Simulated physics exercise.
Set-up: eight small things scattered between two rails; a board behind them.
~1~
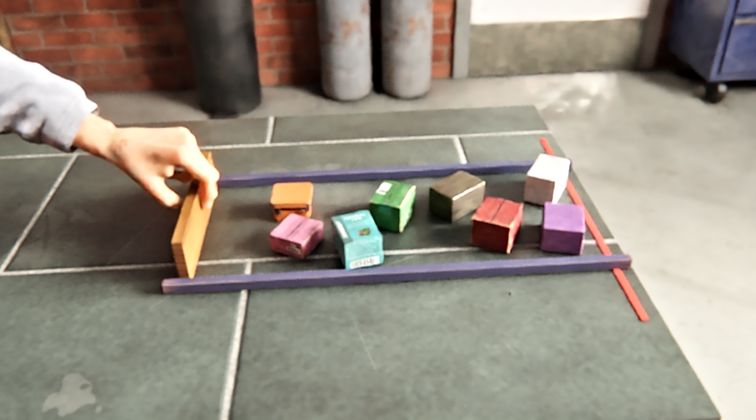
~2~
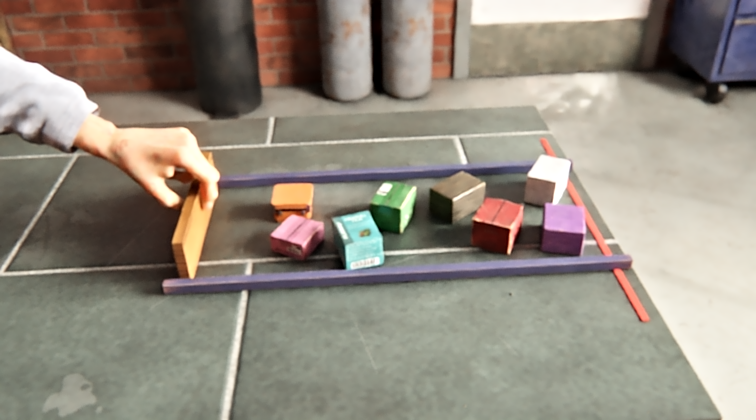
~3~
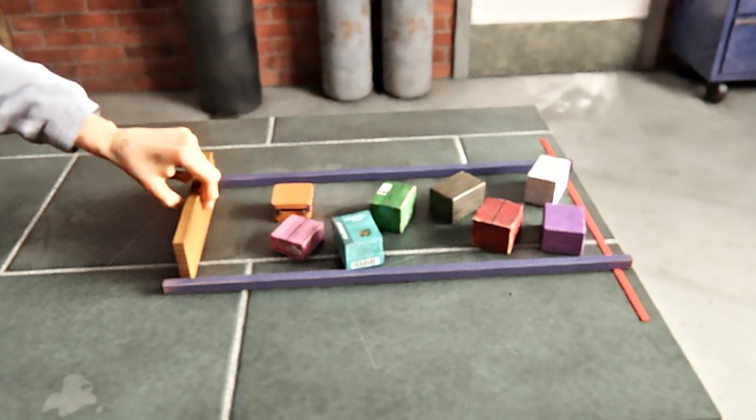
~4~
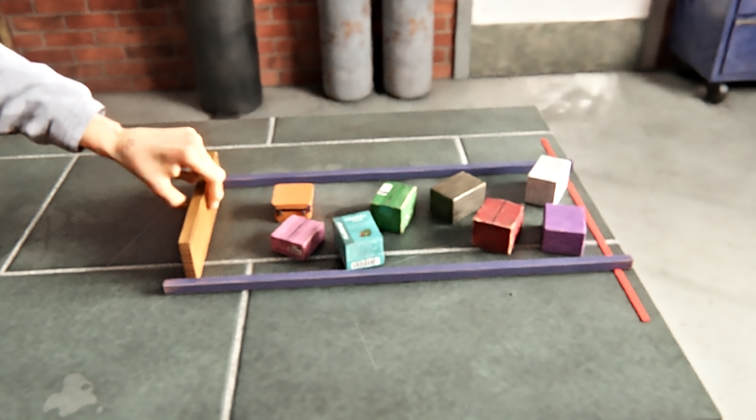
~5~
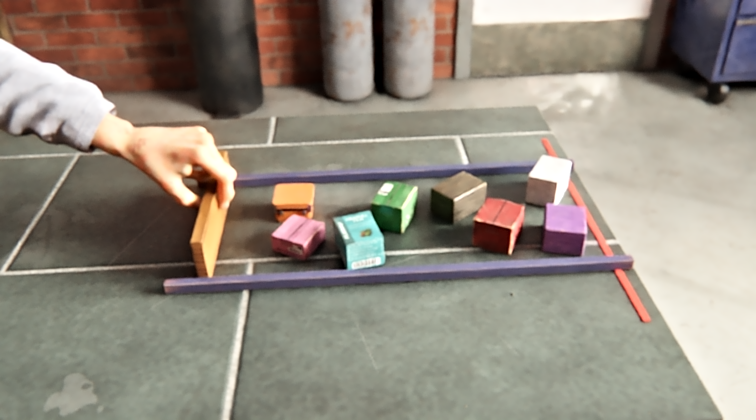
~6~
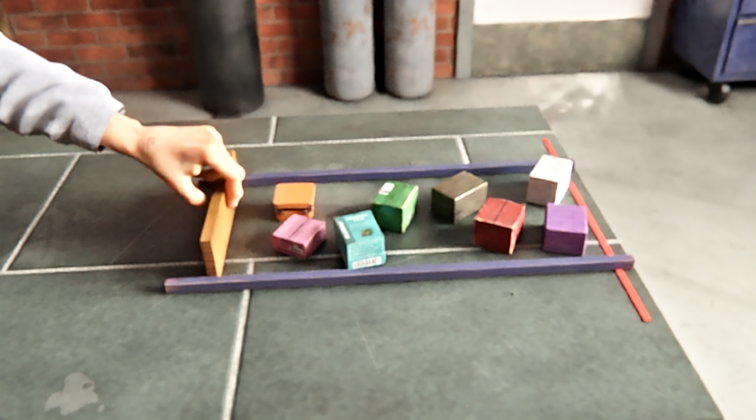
We see a hand holding an orange board upright behind eight small blocks and boxes of various colours scattered between two rails; the board stays still at first, then the hand slides it slightly right while the blocks barely move.
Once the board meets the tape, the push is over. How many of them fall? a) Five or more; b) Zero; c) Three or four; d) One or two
Five or more.
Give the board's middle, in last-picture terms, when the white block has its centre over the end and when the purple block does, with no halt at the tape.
First it's close to (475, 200), next close to (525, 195).
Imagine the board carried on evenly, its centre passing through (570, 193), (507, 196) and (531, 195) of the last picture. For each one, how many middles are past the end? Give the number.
Counts per position: 5 / 2 / 3.
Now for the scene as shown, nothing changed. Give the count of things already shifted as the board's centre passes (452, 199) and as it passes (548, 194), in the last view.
By then 8, and 8.
Soon after, none off yet; white block at rest near (549, 181); purple block at rest near (565, 229); red box at rest near (499, 225).
After that, none off yet; white block displaced a little near (562, 177); purple block at rest near (565, 229); red box displaced a little near (516, 225).
And then, one off so far; white block on its way down near (603, 338); purple block displaced about its own width near (622, 234); red box displaced well along near (594, 212).
In the end, the number that fall off is five or more; gone, orange case, pink box, turquoise box, green box, black block, red box, purple block and white block.
